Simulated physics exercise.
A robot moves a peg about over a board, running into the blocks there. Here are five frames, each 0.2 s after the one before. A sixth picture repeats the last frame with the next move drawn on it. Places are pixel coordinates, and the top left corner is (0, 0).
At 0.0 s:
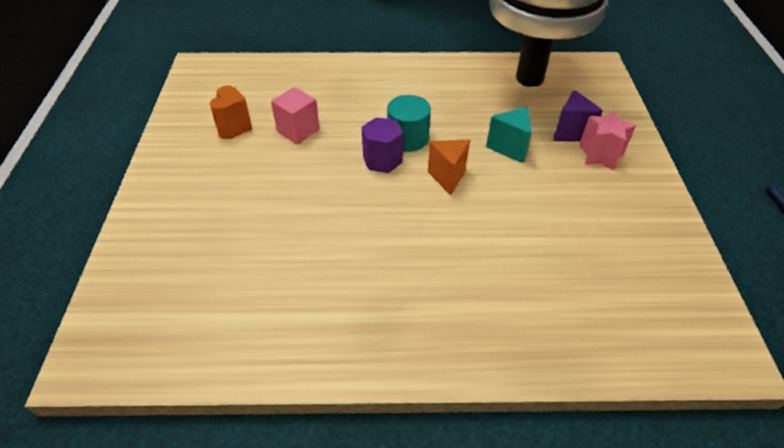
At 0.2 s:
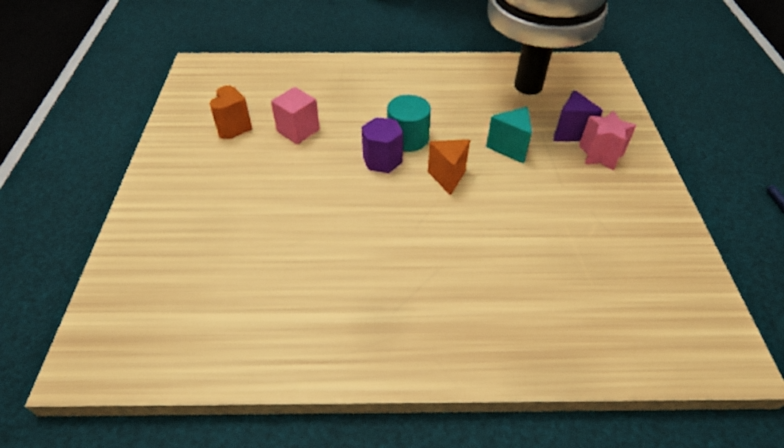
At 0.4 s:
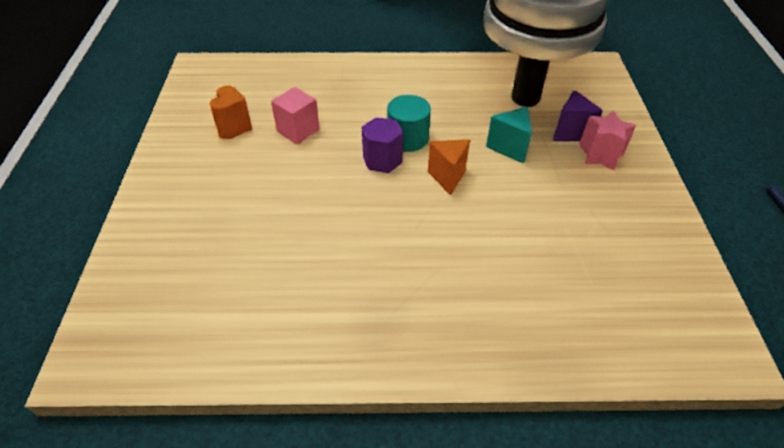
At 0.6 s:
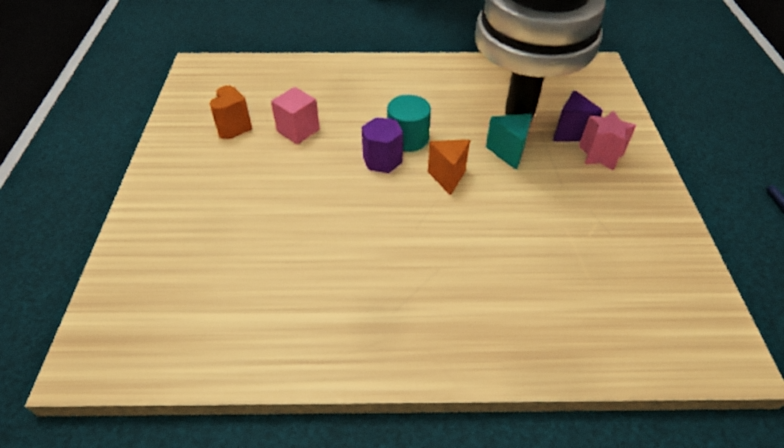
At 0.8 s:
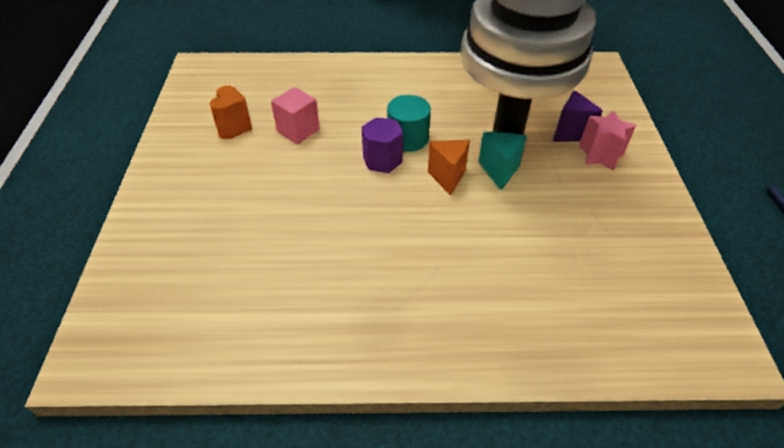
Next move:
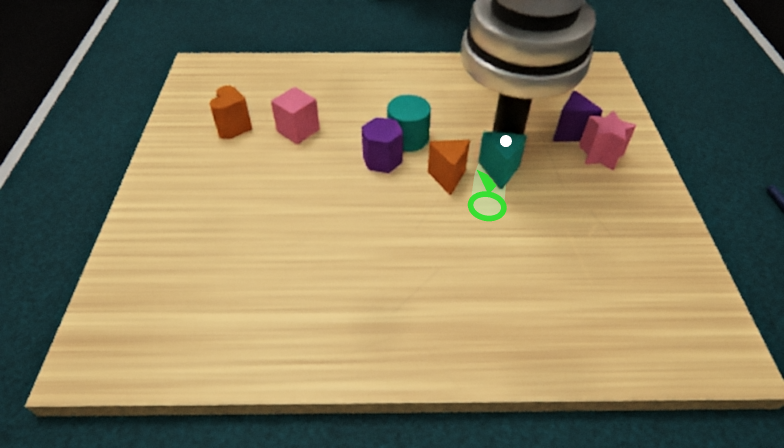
Robot arm lowering its black peg toward a teal triangular block and pushing it forward beside an orange one on a wooden board.
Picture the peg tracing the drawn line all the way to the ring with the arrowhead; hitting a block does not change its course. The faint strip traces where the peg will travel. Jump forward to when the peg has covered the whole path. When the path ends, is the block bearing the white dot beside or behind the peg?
No, that is not how it ends up.
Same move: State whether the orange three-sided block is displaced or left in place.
It stays.
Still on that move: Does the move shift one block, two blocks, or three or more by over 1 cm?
Expect one.
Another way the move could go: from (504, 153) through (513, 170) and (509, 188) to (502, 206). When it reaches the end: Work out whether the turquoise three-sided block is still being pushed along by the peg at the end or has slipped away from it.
By then it is in front of the peg.
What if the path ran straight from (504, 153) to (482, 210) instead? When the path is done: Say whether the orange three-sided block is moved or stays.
It ends up on the same spot.
The line goes from (504, 153) through (494, 168) and (489, 186) to (487, 206); the dot is on the turquoise three-sided block.
What follows on the original path. Halfway along, peg at (494, 158); turquoise three-sided block at (492, 168).
At the end, peg at (491, 187); orange three-sided block unmoved; turquoise three-sided block at (484, 197), turned 15° clockwise.
